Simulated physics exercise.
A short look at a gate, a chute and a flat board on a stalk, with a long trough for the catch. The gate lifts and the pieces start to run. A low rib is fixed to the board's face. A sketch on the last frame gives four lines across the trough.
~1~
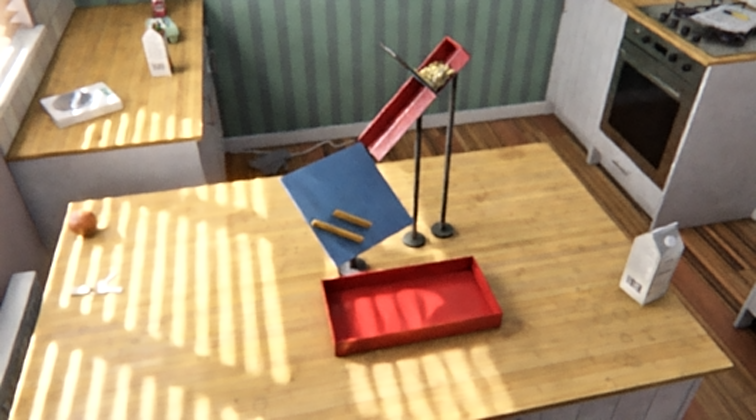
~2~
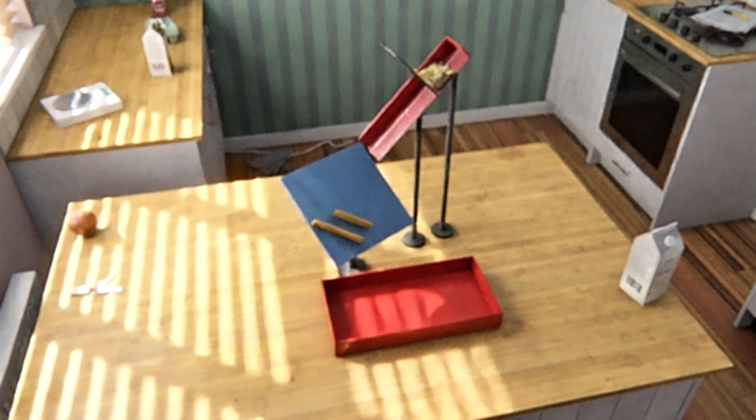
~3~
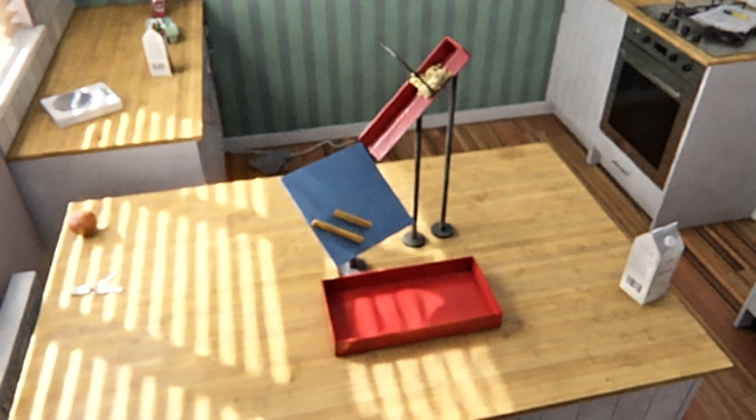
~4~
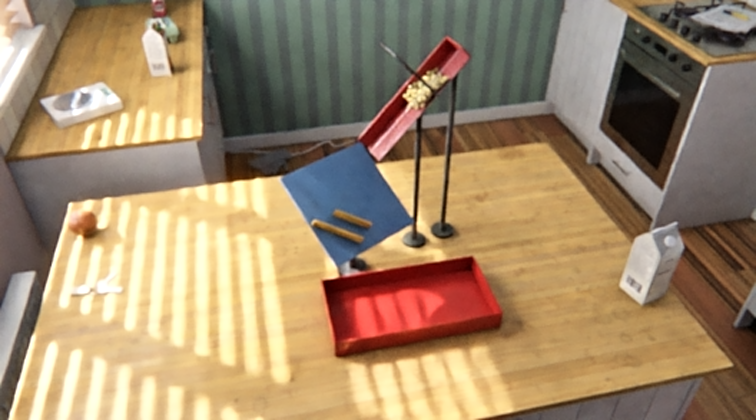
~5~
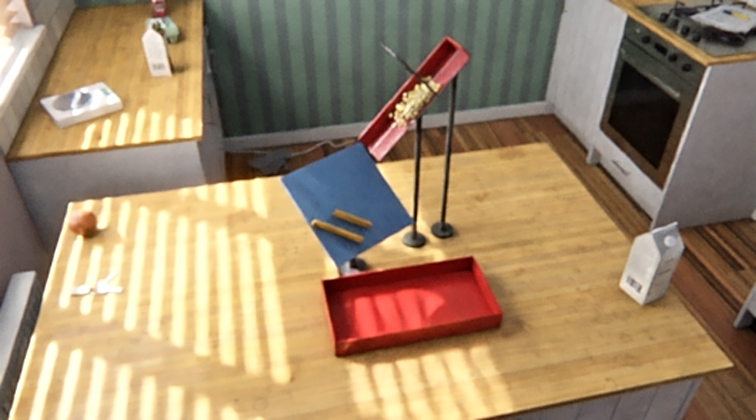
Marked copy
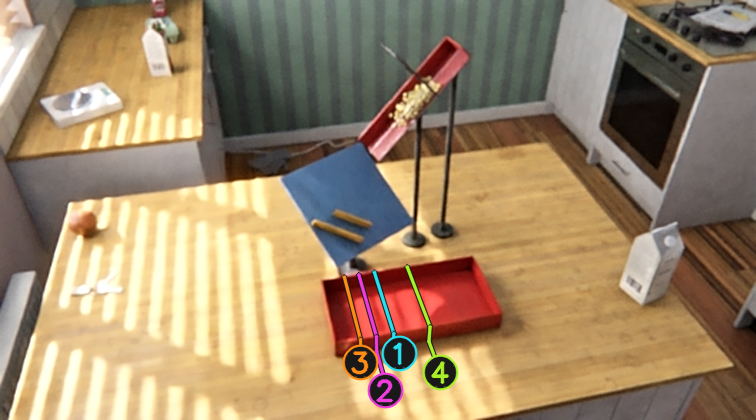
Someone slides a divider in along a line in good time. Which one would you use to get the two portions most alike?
It is 4.
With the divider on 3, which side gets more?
The right side.
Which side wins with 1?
More lands on the right.
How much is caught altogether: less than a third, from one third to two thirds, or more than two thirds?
More than two thirds.
On the marked copy, line 1 crosses the front rim at (393, 332); line 2 crosses the front rim at (376, 335); line 3 crosses the front rim at (360, 338); line 4 crosses the front rim at (429, 326).
Choosing 1, of what is caught, just a few on the left of the divider, almost all on the right.
Choosing 2, of what is caught, just a few on the left of the divider, almost all on the right.
Choosing 3, of what is caught, not one piece on the left of the divider, every piece on the right.
Choosing 4, of what is caught, roughly two thirds on the left of the divider, roughly a third on the right.
